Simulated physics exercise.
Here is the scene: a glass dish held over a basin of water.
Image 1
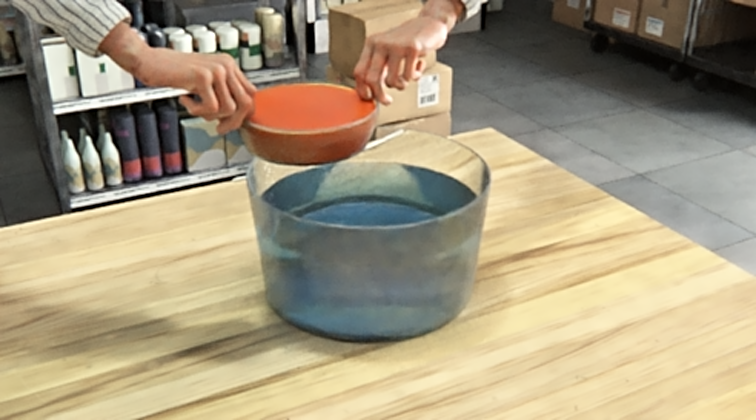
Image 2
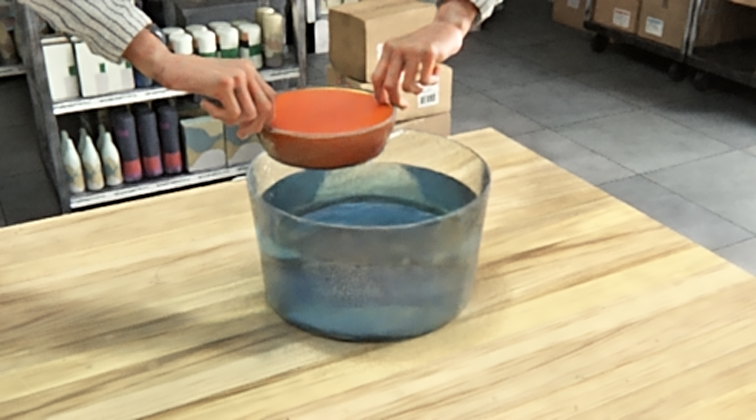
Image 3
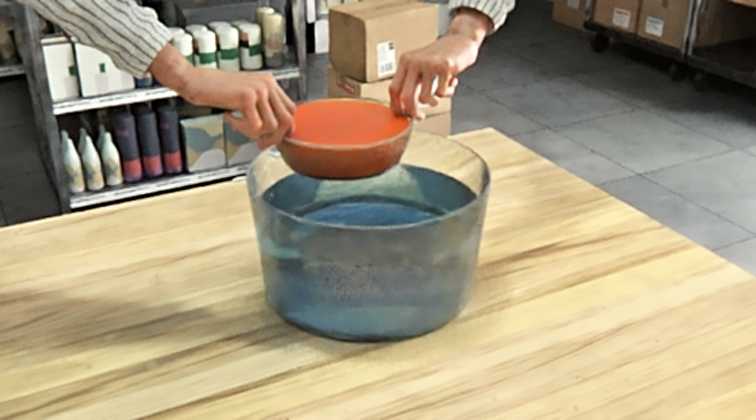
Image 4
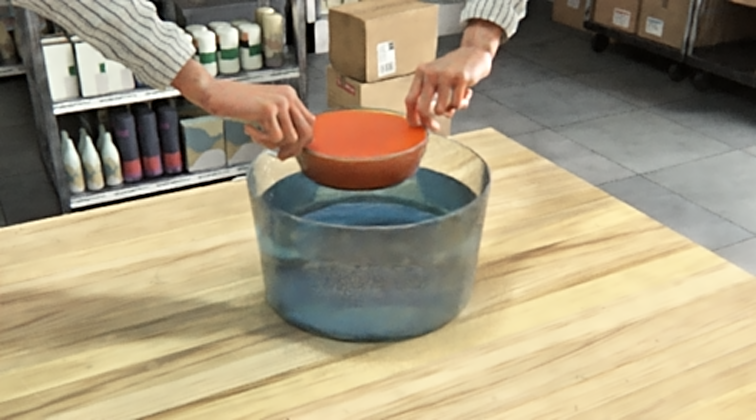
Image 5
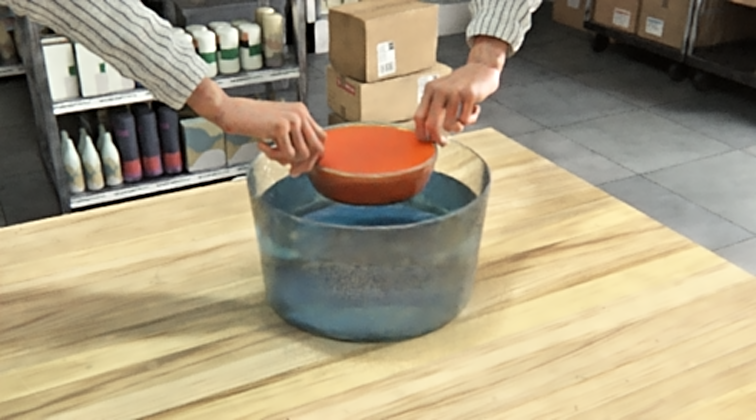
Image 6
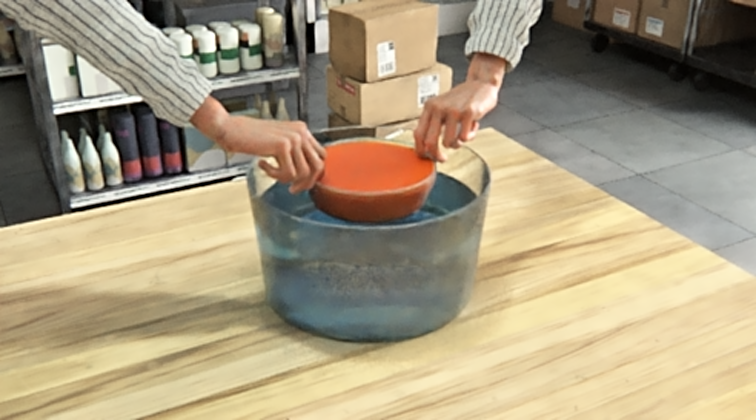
Hands in striped sleeves lowering an orange-red dish from upper left down into the top of a glass basin of blue water.
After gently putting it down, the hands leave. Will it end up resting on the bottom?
Yes, it ends up on the bottom.
A moment on, the dish dips into the water.
Further on, water pours in over its rim.
When it is over, the dish lies on the bottom.
